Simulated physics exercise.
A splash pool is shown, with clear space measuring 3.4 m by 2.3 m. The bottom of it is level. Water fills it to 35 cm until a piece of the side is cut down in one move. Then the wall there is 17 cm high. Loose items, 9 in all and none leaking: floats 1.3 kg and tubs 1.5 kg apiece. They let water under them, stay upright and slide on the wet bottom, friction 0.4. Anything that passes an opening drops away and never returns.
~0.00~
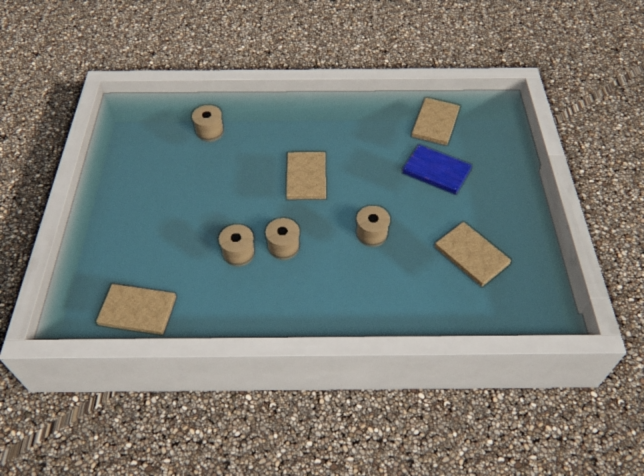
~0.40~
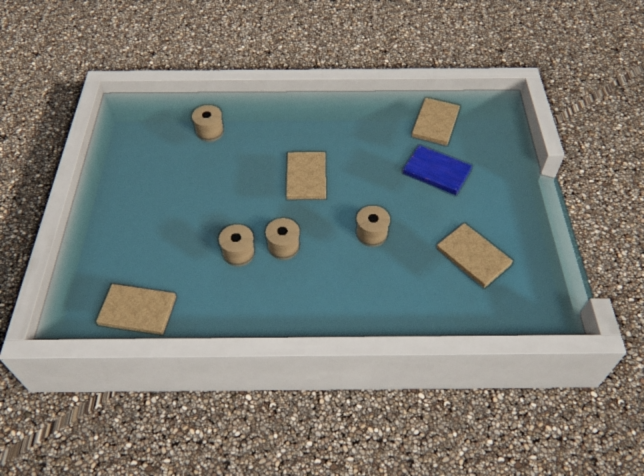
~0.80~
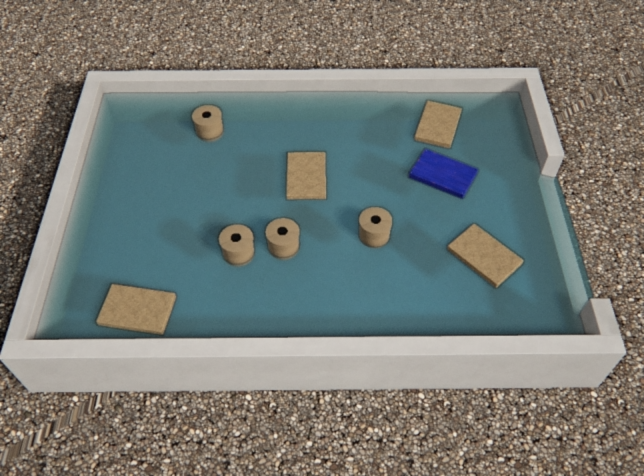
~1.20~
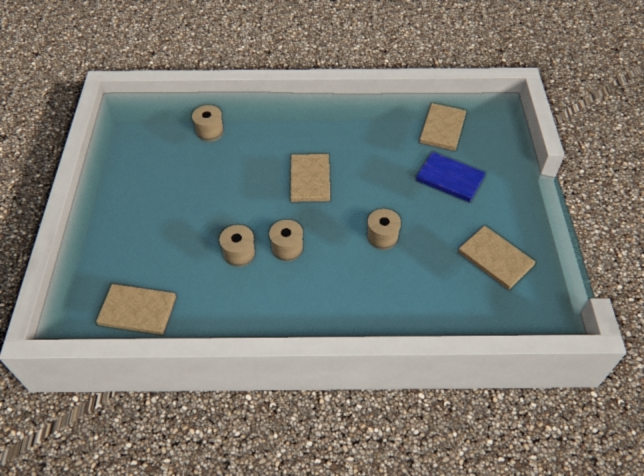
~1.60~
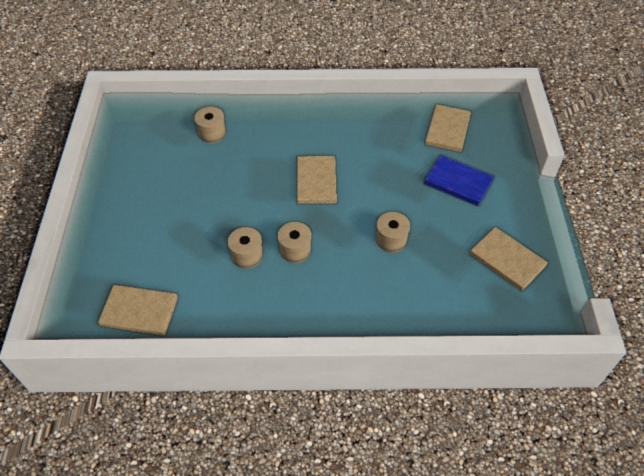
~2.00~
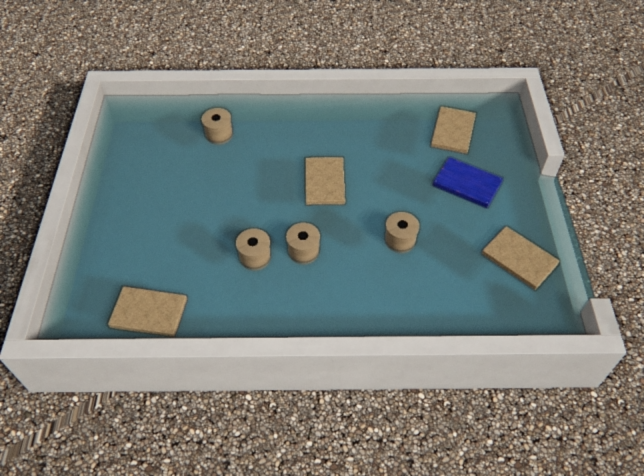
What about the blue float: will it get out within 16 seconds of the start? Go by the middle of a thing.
Released.
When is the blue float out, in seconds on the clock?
Roughly 5.5 s, I'd say.
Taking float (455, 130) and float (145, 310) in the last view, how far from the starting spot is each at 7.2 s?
The shifts read 50 cm and 20 cm, in that sequence.
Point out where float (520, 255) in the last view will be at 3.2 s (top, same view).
Close to pixel (580, 256).
After 3.2 s the blue float is near (496, 187), 0.4 m from its start, afloat; 0 of 9 are out; 9 afloat.
After 7.2 s the blue float has gone out; 2 of 9 are out; 7 afloat.
After 12.0 s the blue float has gone out; 3 of 9 are out; 6 afloat.
After 16.0 s the blue float has gone out; 3 of 9 are out; 6 afloat.
